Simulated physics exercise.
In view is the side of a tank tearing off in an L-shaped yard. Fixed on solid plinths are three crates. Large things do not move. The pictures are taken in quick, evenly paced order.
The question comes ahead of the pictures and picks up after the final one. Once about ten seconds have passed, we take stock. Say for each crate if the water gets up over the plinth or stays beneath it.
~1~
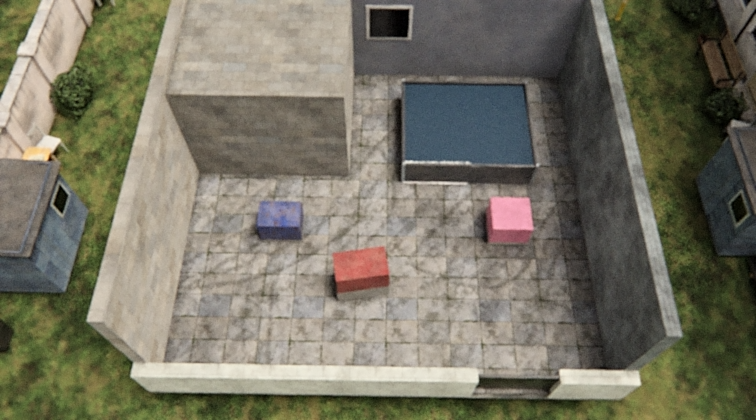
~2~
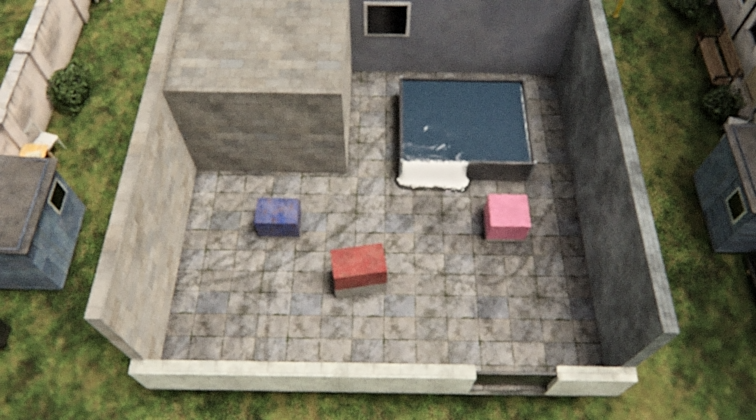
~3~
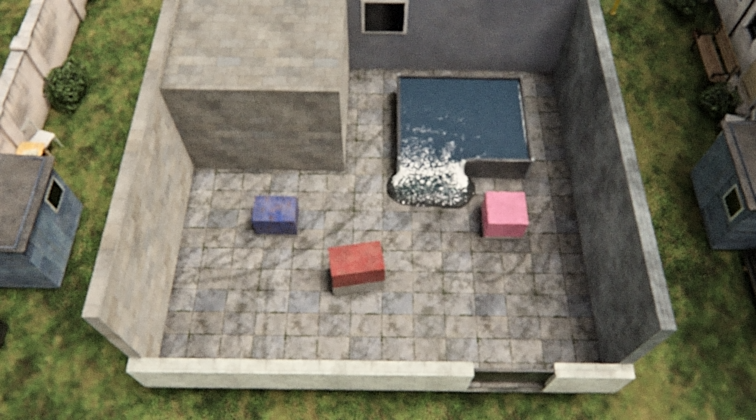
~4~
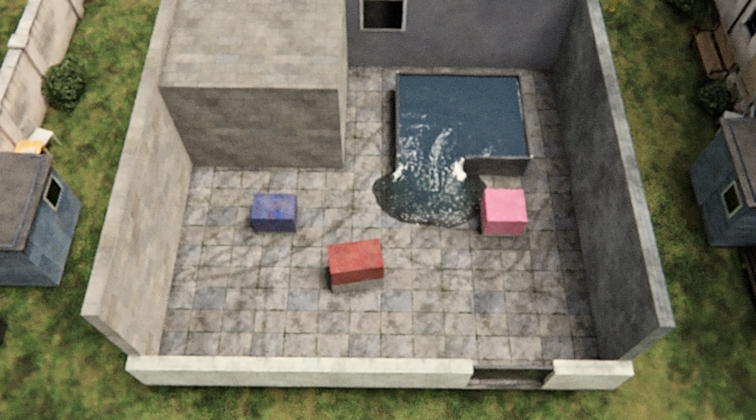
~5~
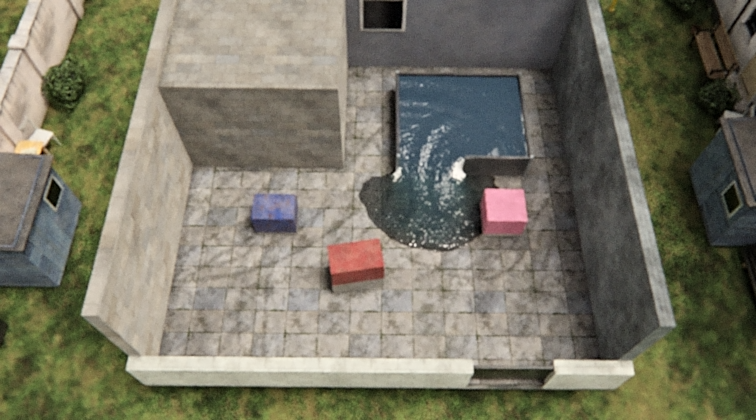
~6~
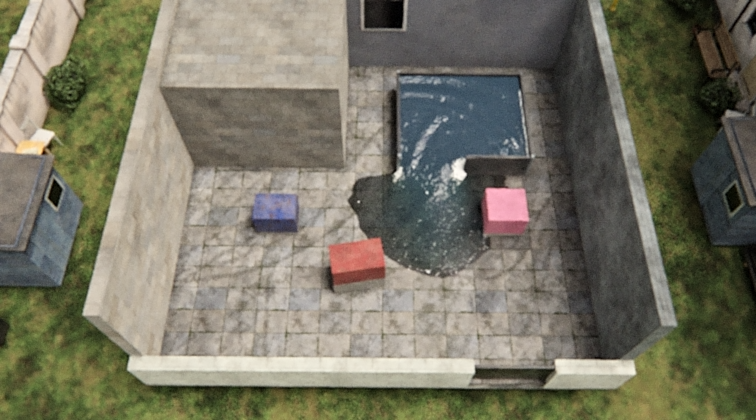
In order: The blue crate is hit by the water. The pink crate is hit by the water. The red crate is spared.
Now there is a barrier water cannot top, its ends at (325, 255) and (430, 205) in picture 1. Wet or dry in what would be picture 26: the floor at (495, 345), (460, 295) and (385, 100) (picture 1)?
Taking the three spots in order: Soaked, soaked, spared.
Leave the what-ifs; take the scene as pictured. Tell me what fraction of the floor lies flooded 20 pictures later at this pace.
Around 60 percent.
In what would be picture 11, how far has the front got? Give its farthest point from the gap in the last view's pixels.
My estimate: Roughly (406, 369).
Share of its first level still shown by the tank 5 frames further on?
I make it 76 per cent.
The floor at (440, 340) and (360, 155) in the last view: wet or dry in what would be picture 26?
Taking the two points in turn, the first is waterlogged and the second is spared.
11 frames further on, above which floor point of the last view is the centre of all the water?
I reckon somewhere around (444, 180).
A moment on, water covers 25 % of the floor; the blue crate not reached, the pink crate water round its plinth, the red crate water round its plinth.
Next, water covers 40 % of the floor; the blue crate water round its plinth, the pink crate water round its plinth, the red crate water round its plinth.
Then, water covers 60 % of the floor; the blue crate water round its plinth, the pink crate water round its plinth, the red crate water round its plinth.
Later, water covers 80 % of the floor; the blue crate water round its plinth, the pink crate water round its plinth, the red crate water round its plinth.
In the end, water covers 95 % of the floor; the blue crate was topped, the pink crate was topped, the red crate stayed above the water.
